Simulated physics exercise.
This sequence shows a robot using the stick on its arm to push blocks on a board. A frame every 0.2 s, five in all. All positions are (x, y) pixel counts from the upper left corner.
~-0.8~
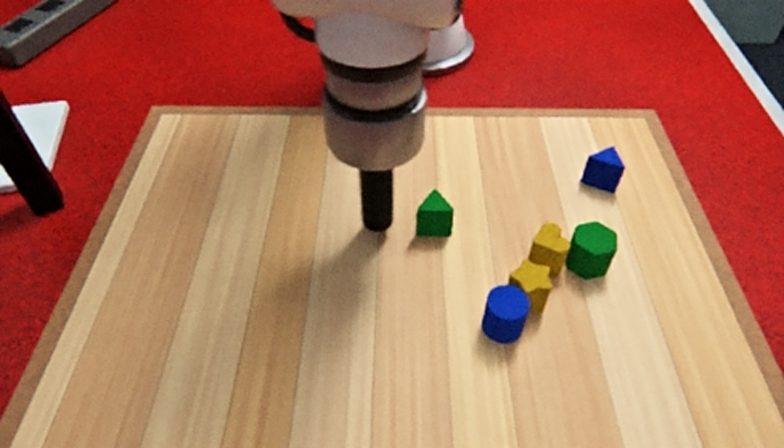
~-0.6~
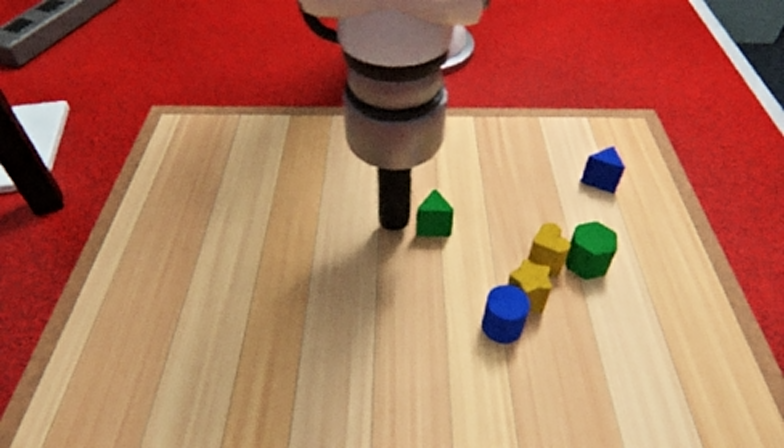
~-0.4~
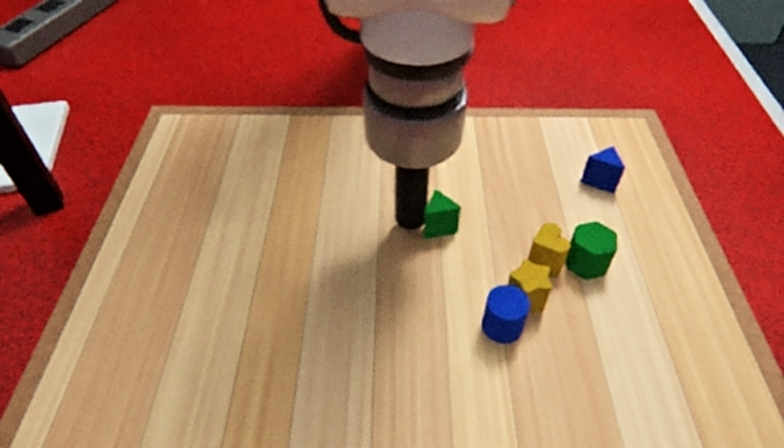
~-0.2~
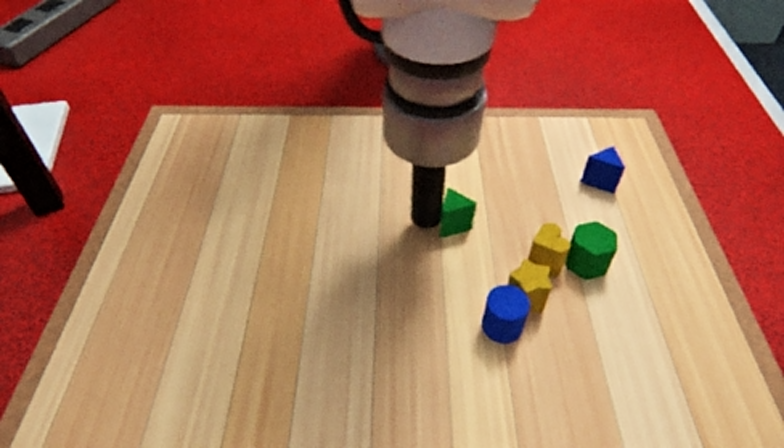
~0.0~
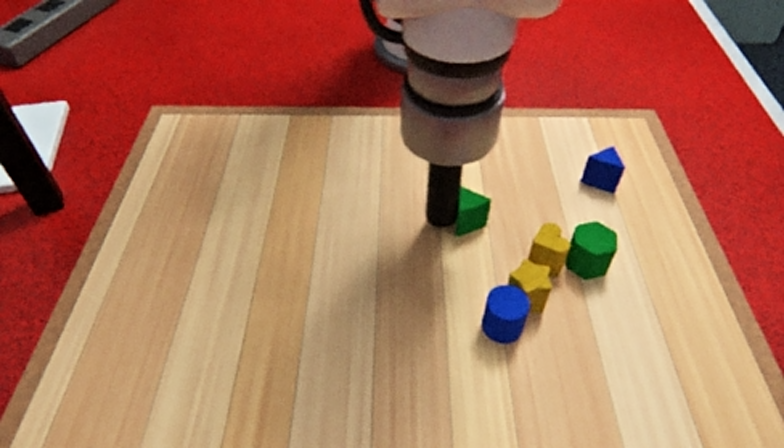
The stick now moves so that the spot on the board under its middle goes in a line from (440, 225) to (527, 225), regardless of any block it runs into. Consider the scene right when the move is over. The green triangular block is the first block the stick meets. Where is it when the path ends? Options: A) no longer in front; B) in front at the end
(B)
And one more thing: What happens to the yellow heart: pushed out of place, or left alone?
It keeps its position.
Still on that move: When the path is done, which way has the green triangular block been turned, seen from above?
It twists anticlockwise.
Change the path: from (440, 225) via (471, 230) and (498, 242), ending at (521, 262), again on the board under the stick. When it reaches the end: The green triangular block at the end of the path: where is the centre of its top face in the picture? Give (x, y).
I expect it at (519, 200).
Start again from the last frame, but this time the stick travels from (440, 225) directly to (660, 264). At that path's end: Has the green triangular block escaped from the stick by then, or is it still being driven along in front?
I'd say it has come free.
The first path, step by step. Halfway along, stick (486, 217); green triangular block (517, 195), turned 20° anticlockwise.
At the end, stick (529, 217); green triangular block (559, 194), turned 30° anticlockwise; yellow heart still.
